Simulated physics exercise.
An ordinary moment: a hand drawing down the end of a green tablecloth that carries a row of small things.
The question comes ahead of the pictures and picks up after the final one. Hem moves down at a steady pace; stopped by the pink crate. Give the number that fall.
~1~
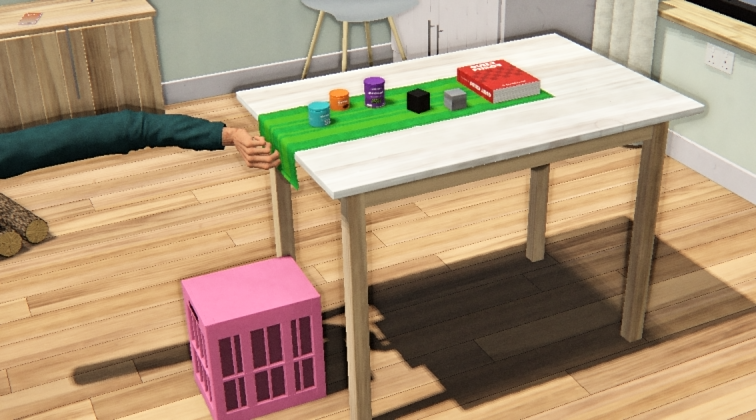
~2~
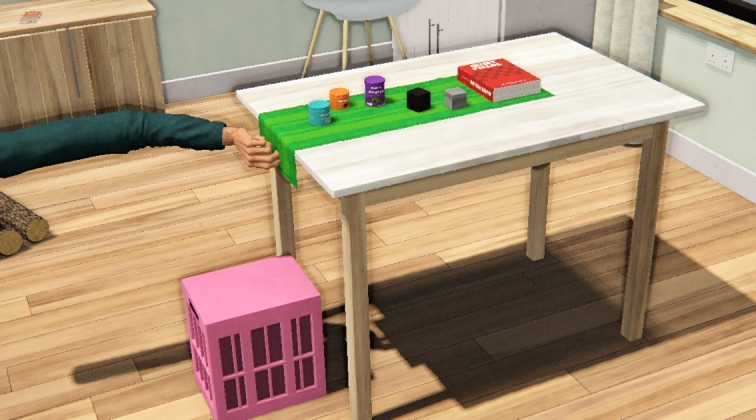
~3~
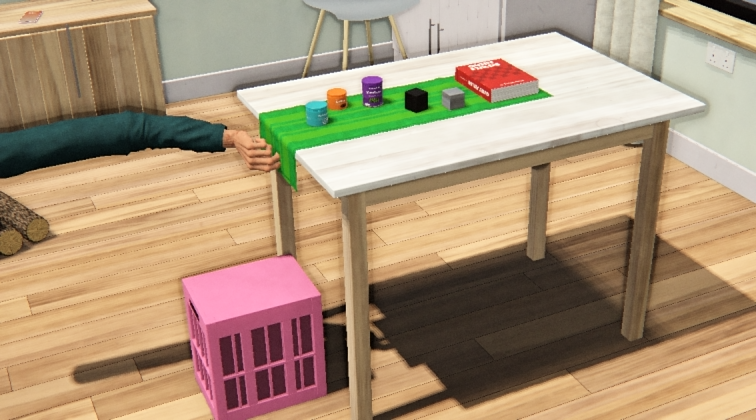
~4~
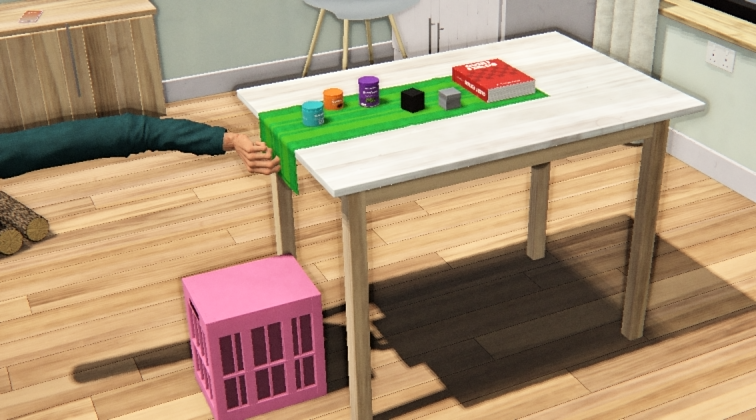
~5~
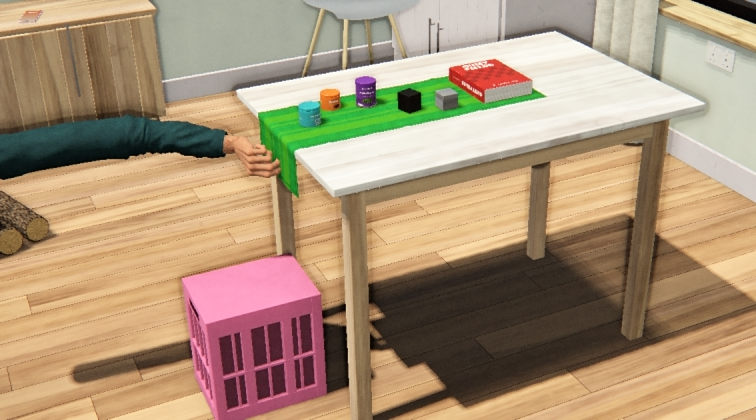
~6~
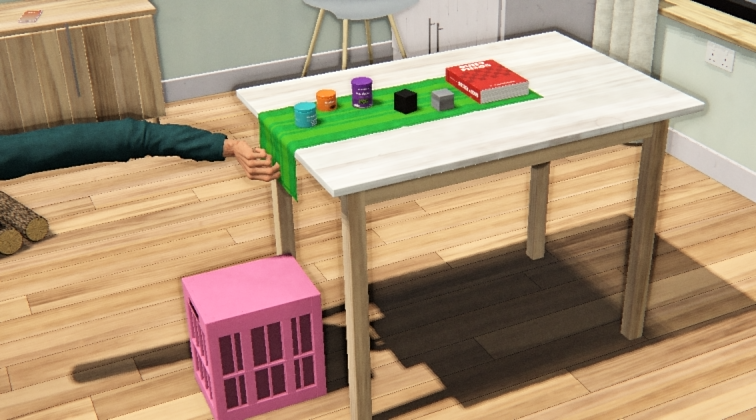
The number is three.
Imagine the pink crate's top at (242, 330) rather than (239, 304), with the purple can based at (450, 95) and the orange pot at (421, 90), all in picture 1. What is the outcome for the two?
As for the purple can, it stays in place; as for the orange pot, it stays in place.
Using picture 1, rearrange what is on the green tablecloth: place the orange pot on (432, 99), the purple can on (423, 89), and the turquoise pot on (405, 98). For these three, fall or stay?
Result - orange pot still up, purple can still up, turquoise pot still up.
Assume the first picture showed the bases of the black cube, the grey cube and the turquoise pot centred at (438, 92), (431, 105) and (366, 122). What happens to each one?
The black cube will stay where it is, the grey cube will stay where it is, and the turquoise pot will end up down.
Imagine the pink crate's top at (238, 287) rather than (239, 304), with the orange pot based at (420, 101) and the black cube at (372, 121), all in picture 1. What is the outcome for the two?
Orange pot: Safe; black cube: Lost.
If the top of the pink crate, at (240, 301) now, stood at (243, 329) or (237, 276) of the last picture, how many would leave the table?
Respectively 4 and 2.
Soon after, hem near (280, 205); all still up.
Then, hem near (281, 243); turquoise pot and orange pot gone.
Further on, hem on the crate; turquoise pot, orange pot and purple can gone.
At rest, hem on the crate; turquoise pot, orange pot and purple can gone. The table loses three.
